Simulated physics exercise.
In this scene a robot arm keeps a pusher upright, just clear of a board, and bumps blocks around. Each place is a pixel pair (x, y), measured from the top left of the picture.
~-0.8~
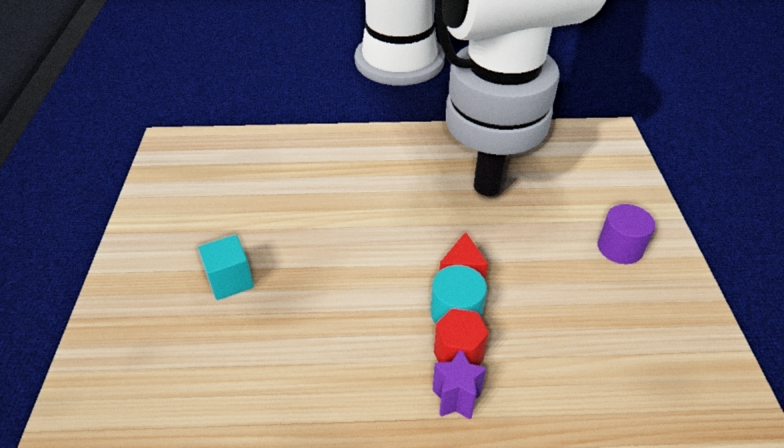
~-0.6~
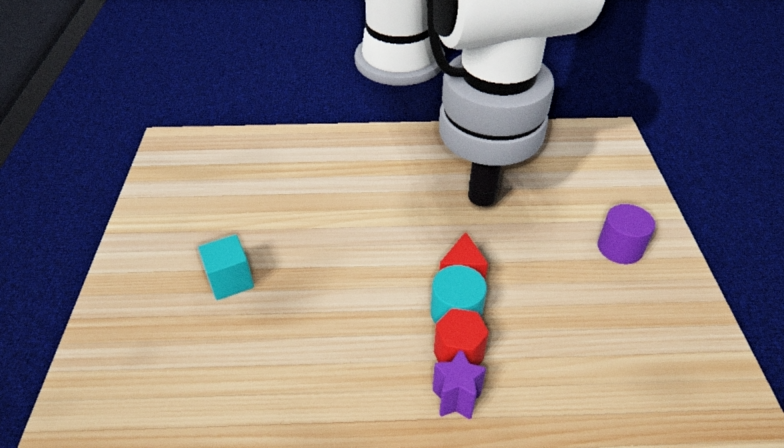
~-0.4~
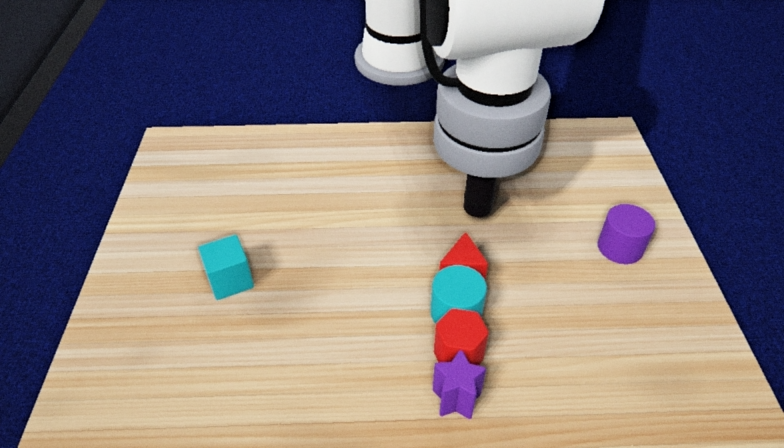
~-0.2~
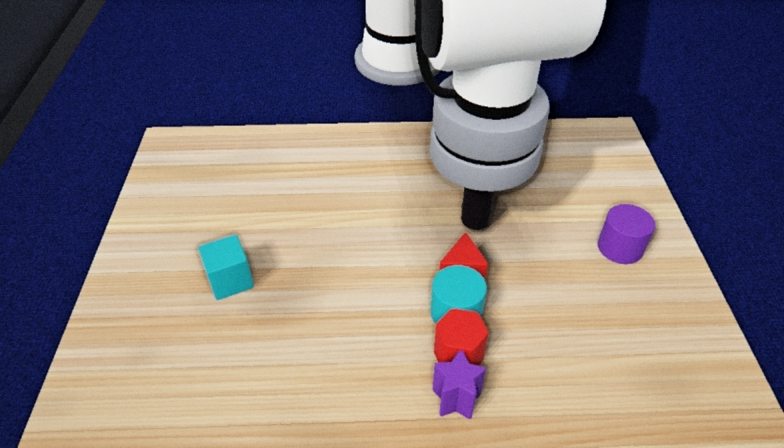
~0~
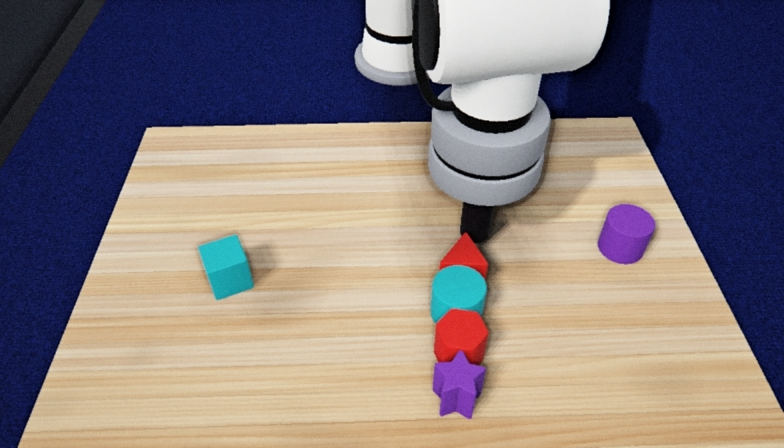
A white and grey robot arm with a black tip reaches over a light wooden board on a blue surface, seen from above at an angle. A red triangular block, turquoise circle, red six-sided block and purple star form a column near the centre, between a turquoise cube at left and a purple cylinder at right. The tip moves slightly left and toward the viewer, nearing the triangle, while the blocks and camera stay still.
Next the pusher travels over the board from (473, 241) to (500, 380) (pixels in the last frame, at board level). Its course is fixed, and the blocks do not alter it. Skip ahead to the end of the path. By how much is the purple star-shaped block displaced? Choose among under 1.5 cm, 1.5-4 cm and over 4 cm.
Within 1.5 cm.
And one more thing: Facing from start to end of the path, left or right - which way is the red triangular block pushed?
Slides right.
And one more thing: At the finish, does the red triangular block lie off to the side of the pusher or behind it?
Yes - that is the case.
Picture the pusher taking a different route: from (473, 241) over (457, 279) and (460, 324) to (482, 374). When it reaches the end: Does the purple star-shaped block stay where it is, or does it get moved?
The answer is that it is displaced.
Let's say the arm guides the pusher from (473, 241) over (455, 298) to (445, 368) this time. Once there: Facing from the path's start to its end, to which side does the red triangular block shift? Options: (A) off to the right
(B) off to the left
The correct letter is A.
The first path, step by step. One third of the way, pusher at (481, 274); turquoise circle at (456, 287); red triangular block at (452, 254).
Two thirds of the way, pusher at (491, 321); turquoise circle at (448, 293); purple star-shaped block at (462, 378); red six-sided block at (459, 335), turned 25° anticlockwise; red triangular block at (450, 254).
At the end, pusher at (502, 373); turquoise circle at (448, 293); purple star-shaped block at (461, 379); red six-sided block at (457, 336), turned 20° anticlockwise; red triangular block at (450, 254).
